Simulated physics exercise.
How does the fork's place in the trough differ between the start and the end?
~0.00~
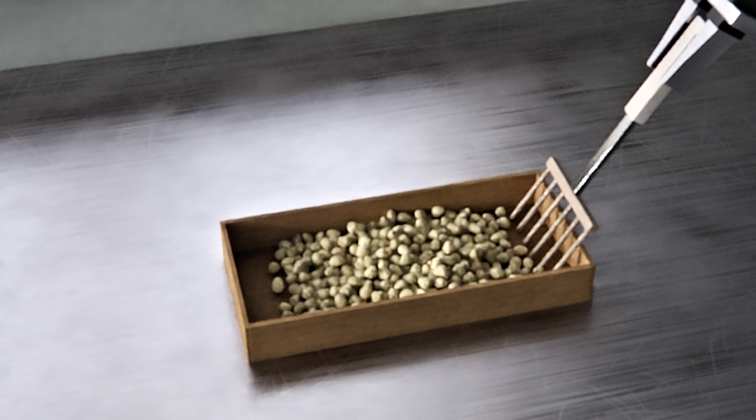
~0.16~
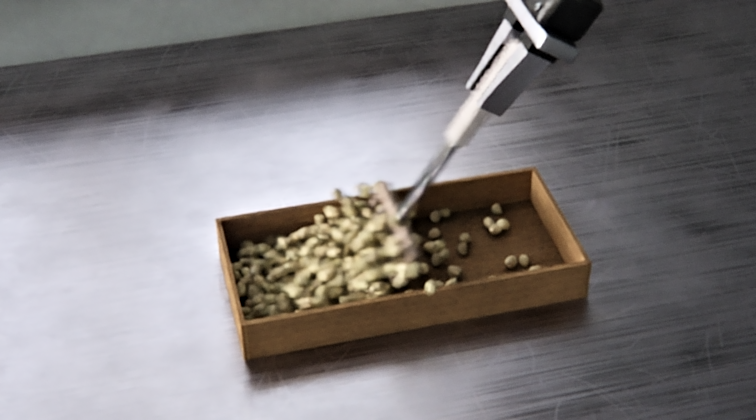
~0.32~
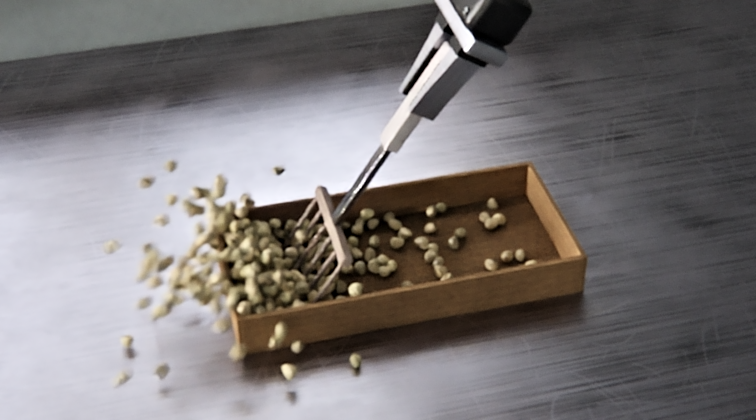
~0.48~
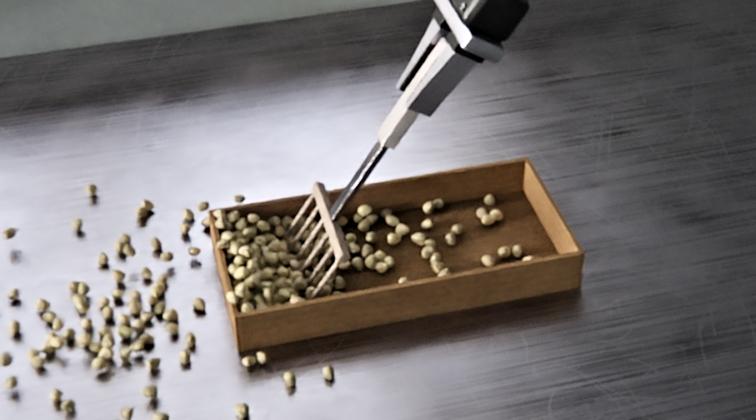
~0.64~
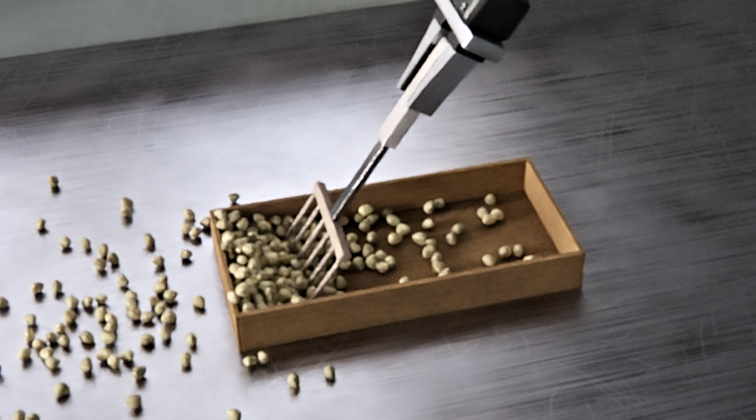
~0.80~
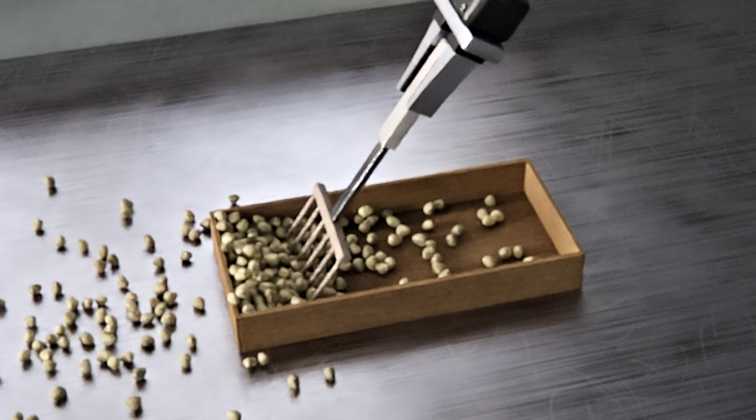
At the start the fork is at the right end of the trough. By the end it rests in the left part, up against the beans still heaped there.
A robot's fork sweeps beans left along a wooden trough, spilling many onto the table.
